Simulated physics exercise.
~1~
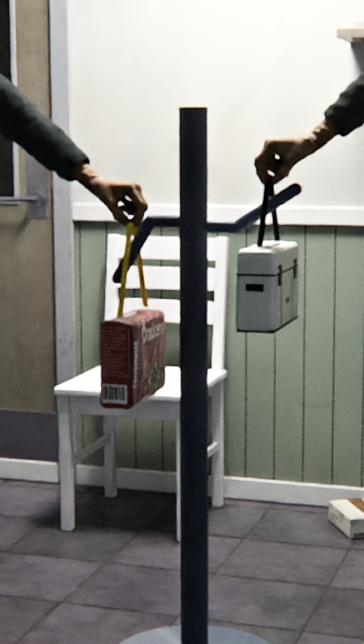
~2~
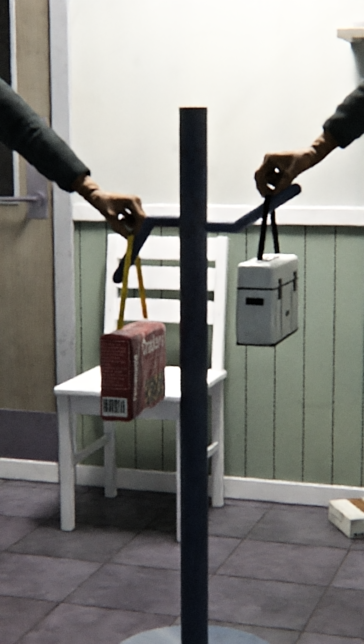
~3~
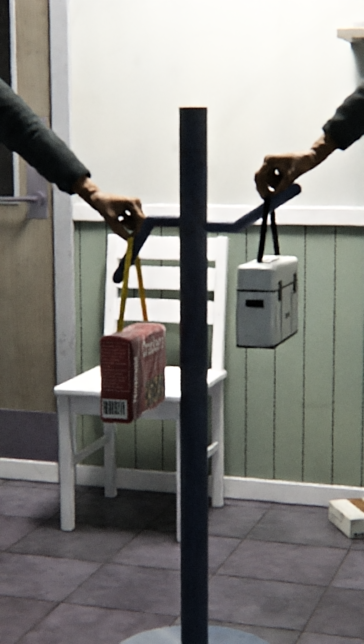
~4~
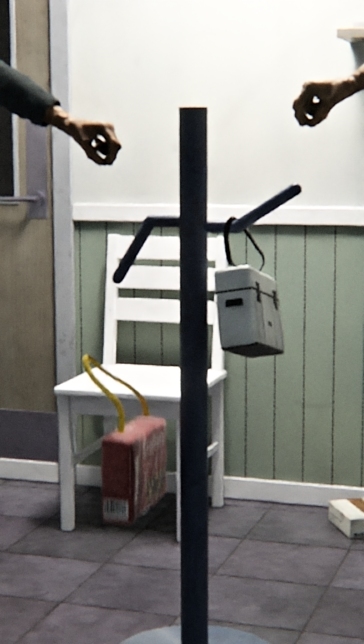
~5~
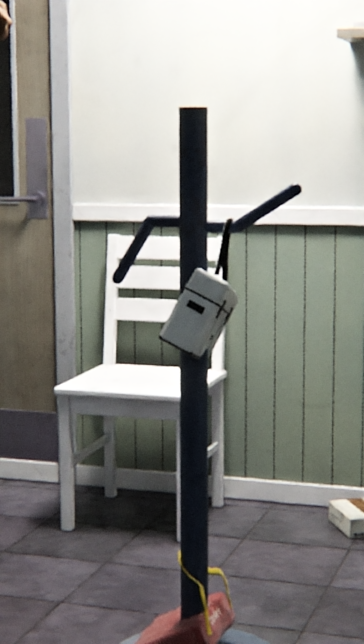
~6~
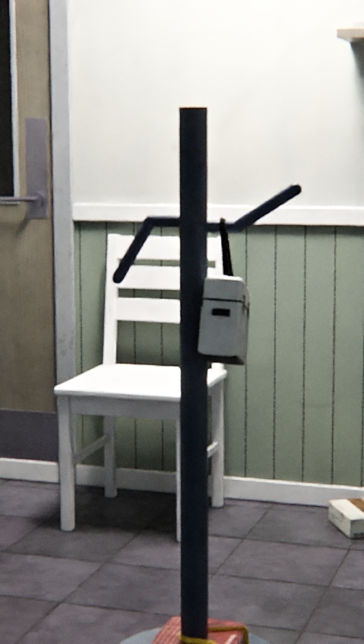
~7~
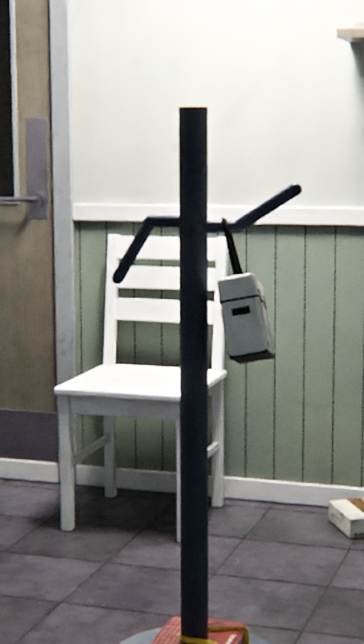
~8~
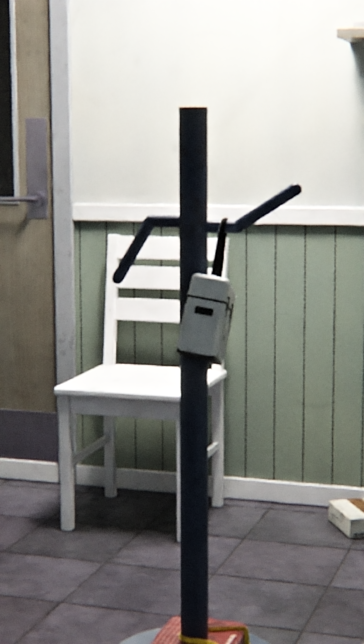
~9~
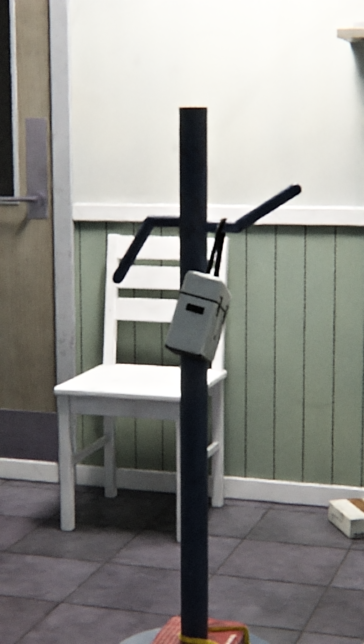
In a tiled room, two hands releasing bags on a stand's pegs, the red one dropping to the floor, the white case swinging.
